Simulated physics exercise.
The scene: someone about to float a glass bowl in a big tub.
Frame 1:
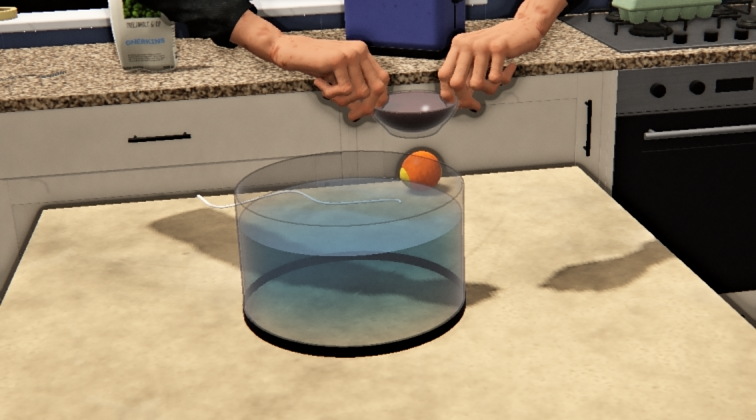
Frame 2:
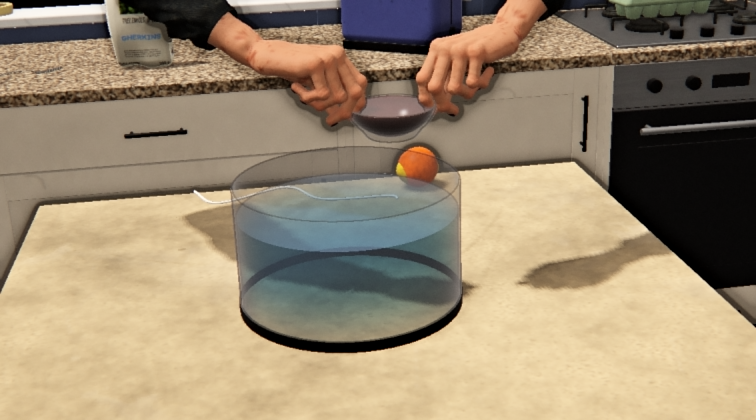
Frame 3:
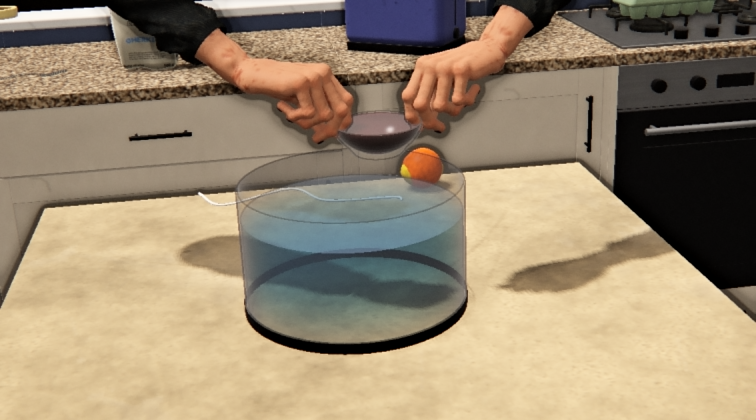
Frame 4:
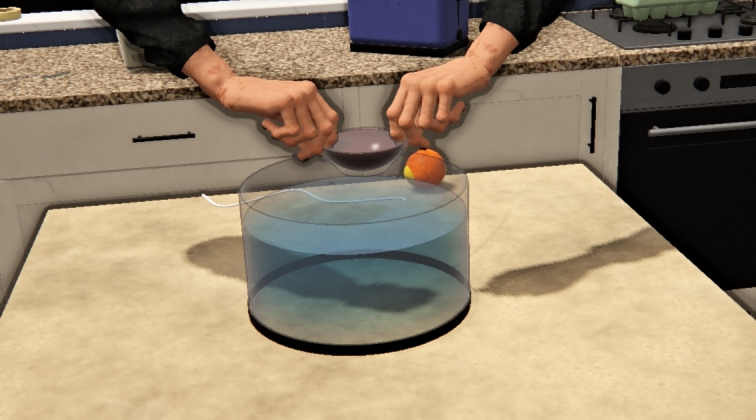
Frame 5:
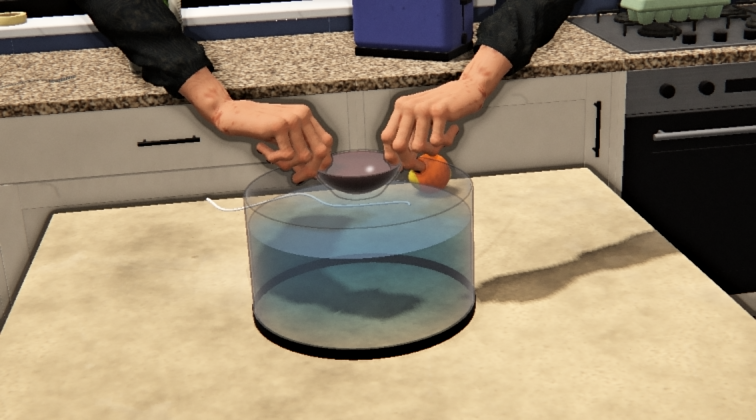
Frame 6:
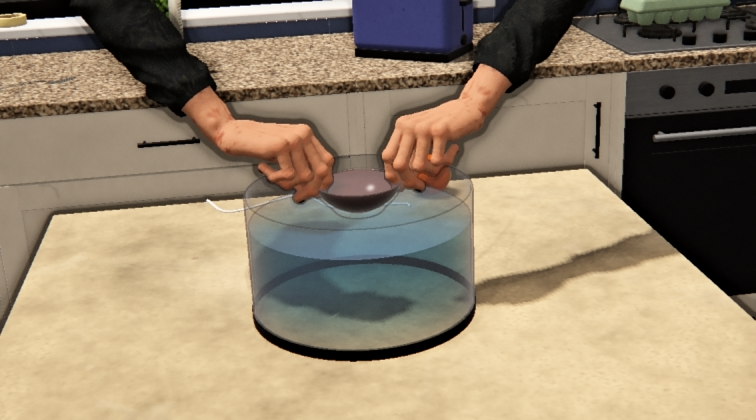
A nearly full glass bowl, held by two hands, lowers leftward over a big tub of water.
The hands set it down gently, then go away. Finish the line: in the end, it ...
In the end, it slips under the surface.
Shortly, the bowl dips into the water.
Then, water pours in over its rim.
At the finish, the bowl lies on the bottom.
